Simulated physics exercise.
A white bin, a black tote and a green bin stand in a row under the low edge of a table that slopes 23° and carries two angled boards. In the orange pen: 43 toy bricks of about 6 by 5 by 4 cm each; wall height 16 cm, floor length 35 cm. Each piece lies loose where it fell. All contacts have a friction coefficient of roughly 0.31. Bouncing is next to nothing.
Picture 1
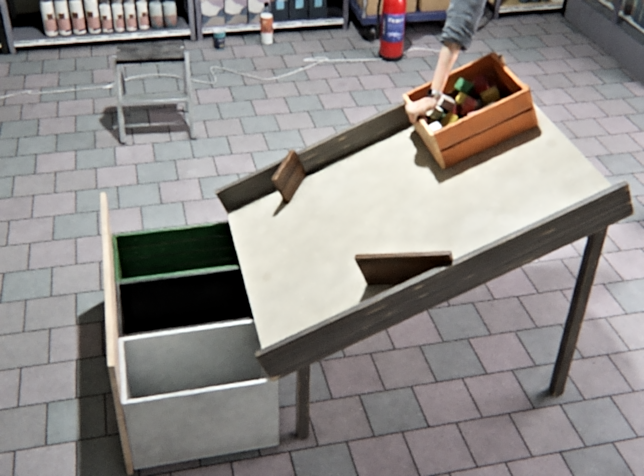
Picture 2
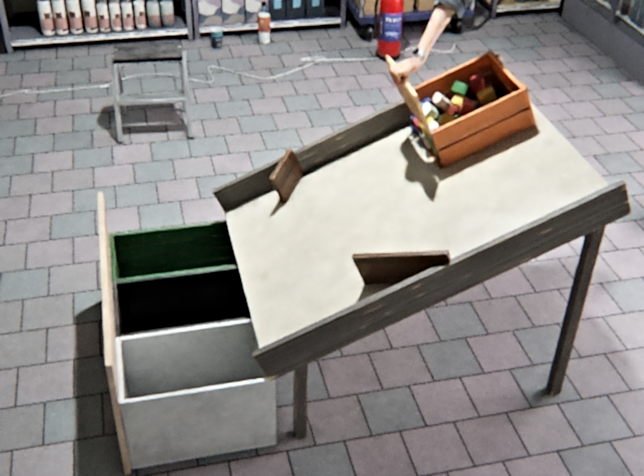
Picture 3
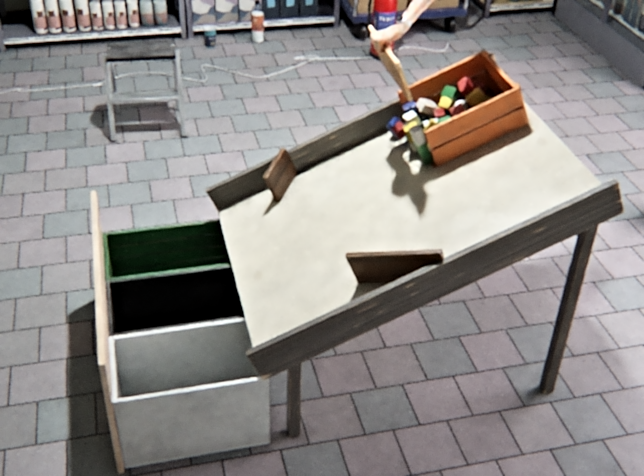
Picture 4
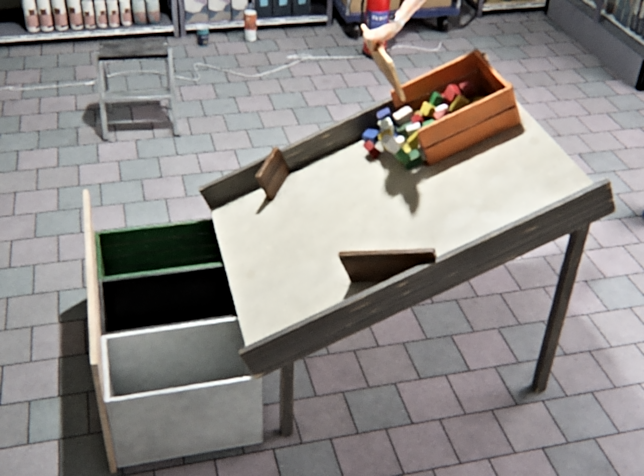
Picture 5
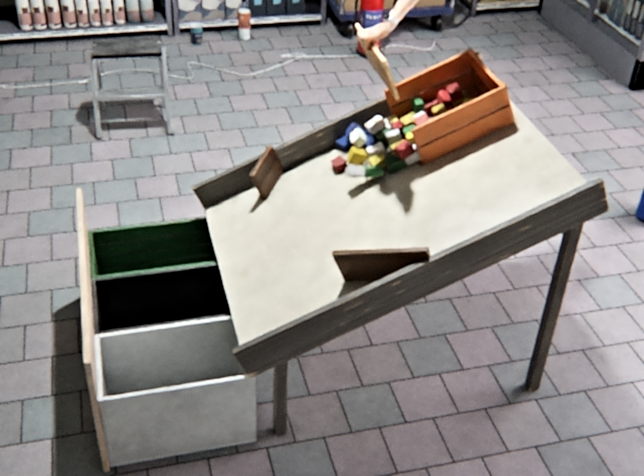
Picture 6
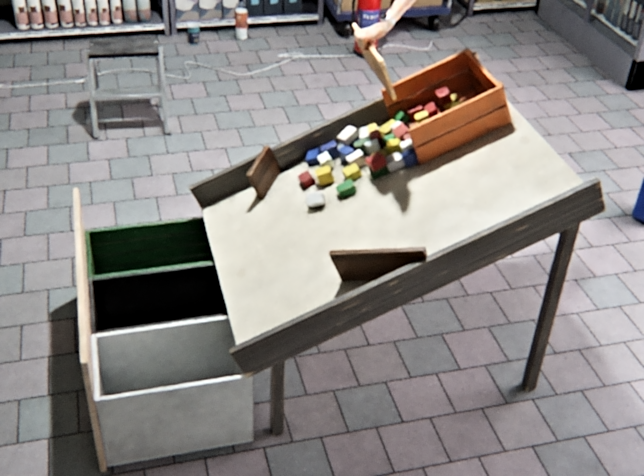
In a shop with a paved floor, a hand lifts the end board of an orange pen on a sloping table, and colourful toy bricks slide out and spread down the surface toward two angled boards, above three bins.
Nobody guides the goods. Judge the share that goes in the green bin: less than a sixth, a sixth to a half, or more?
One-sixth to one-half of them, in the green bin.
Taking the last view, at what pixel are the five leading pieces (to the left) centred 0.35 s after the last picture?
I'd say near (225, 236).
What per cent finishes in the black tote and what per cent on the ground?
I'd put it at about 45 percent, then about 0 percent.
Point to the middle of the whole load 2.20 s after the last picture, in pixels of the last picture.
About (151, 320).
Then, 0.35 s after the last picture, 5 still in the orange pen, 37 on the slope and 1 in the air.
Then, 0.79 s after the last picture, 5 in the black tote, 5 in the green bin, 28 on the slope and 5 in the air.
Then, 1.41 s after the last picture, 19 in the black tote, 12 in the green bin, 9 on the slope and 3 in the air.
Final count (2.20 s after the last picture), 20 in the black tote, 16 in the green bin and 7 on the slope. Asked share, 16 of 43, 37 per cent.
